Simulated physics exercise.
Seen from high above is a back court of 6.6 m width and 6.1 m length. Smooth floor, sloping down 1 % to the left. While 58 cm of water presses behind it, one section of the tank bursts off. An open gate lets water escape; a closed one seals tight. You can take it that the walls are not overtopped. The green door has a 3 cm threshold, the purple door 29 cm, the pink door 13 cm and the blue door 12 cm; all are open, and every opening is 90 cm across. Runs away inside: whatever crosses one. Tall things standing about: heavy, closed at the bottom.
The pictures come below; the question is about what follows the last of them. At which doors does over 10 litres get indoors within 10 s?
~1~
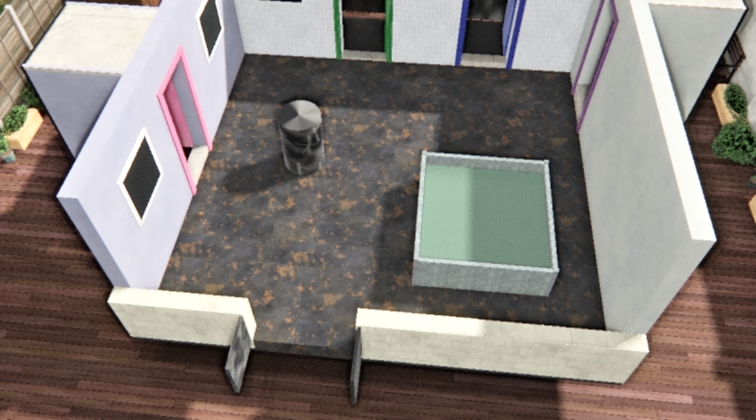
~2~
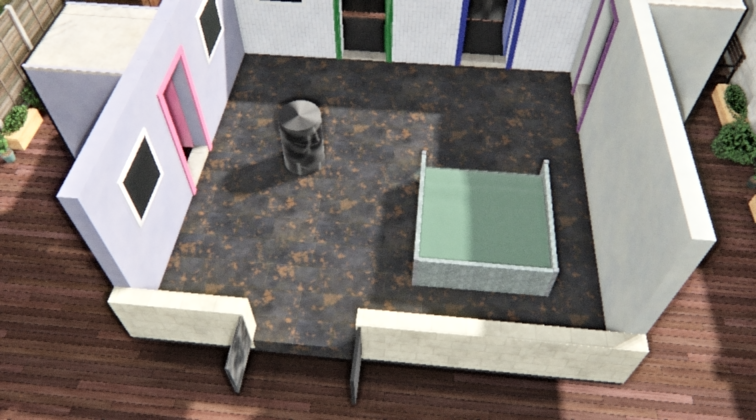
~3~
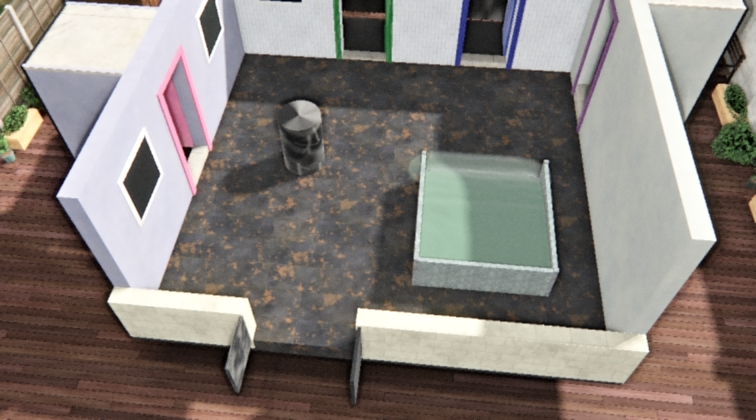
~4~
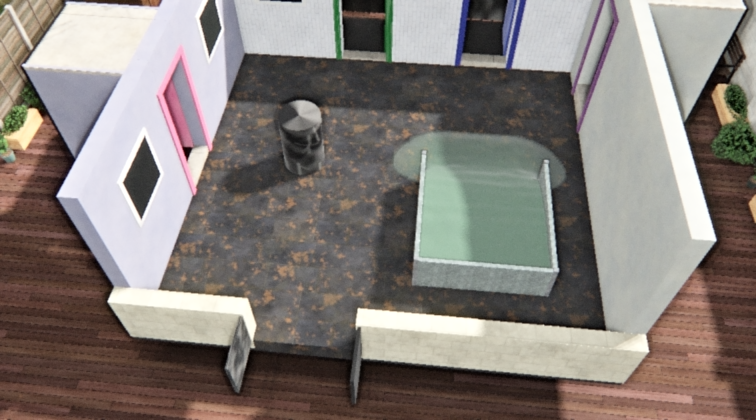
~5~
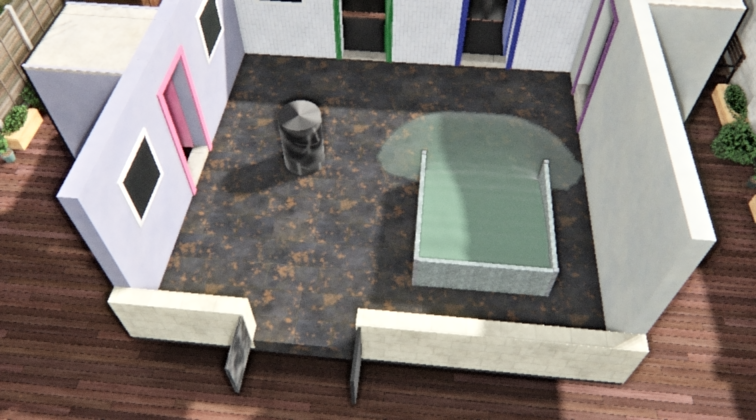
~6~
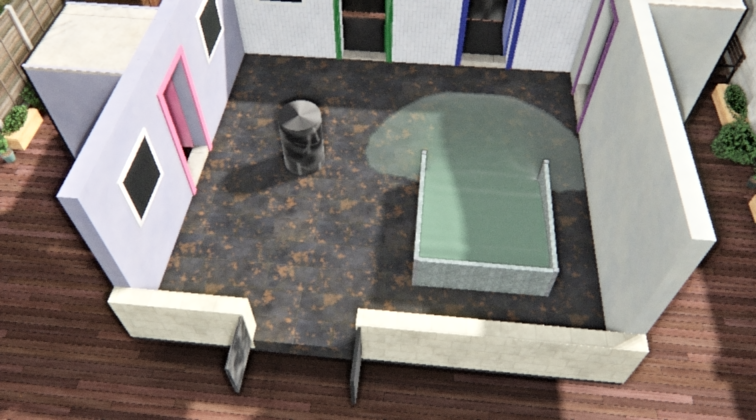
In order: At the green door it looks set to land over the limit. At the purple door it looks set to land under the limit. At the pink door it looks set to land under the limit. At the blue door it looks set to land over the limit.
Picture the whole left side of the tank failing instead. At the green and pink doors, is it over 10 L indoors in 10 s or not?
Green goes beyond, pink goes beyond, judged against that limit.
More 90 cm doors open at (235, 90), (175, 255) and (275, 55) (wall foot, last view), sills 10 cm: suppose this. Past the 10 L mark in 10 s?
So, in the order given, it's beyond the mark, then shy of the mark, then beyond the mark.
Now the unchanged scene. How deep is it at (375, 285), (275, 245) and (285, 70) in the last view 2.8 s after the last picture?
In that order: 0, 0 and 8 cm.
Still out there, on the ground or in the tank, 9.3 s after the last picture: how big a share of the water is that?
Remaining: Roughly 84 %.
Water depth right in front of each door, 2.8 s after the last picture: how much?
Green 9 cm, purple 17 cm, pink 0 cm, blue 21 cm.
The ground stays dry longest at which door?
It's the pink door.
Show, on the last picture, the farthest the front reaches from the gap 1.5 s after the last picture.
Around pixel (322, 62).
Then, 0.7 s after the last picture water covers 35 % of the floor and is deepest (24 cm) near (452, 178); green door not reached, purple door 9 cm at the sill, 0 L in, pink door not reached, blue door 23 cm at the sill, 24 L in.
Then, 1.5 s after the last picture water covers 35 % of the floor and is deepest (34 cm) near (556, 76); green door 13 cm at the sill, 11 L in, purple door 12 cm at the sill, 0 L in, pink door not reached, blue door 30 cm at the sill, 107 L in.
Then, 2.8 s after the last picture water covers 40 % of the floor and is deepest (24 cm) near (242, 63); green door 9 cm at the sill, 60 L in, purple door 17 cm at the sill, 0 L in, pink door not reached, blue door 21 cm at the sill, 201 L in.
Then, 5.3 s after the last picture water covers 65 % of the floor and is deepest (18 cm) near (251, 63); green door 6 cm at the sill, 93 L in, purple door 7 cm at the sill, 0 L in, pink door 7 cm at the sill, 0 L in, blue door 8 cm at the sill, 223 L in.
Then, 9.3 s after the last picture water covers 95 % of the floor and is deepest (12 cm) near (150, 315); green door 5 cm at the sill, 104 L in, purple door 2 cm at the sill, 0 L in, pink door 7 cm at the sill, 0 L in, blue door 3 cm at the sill, 224 L in.
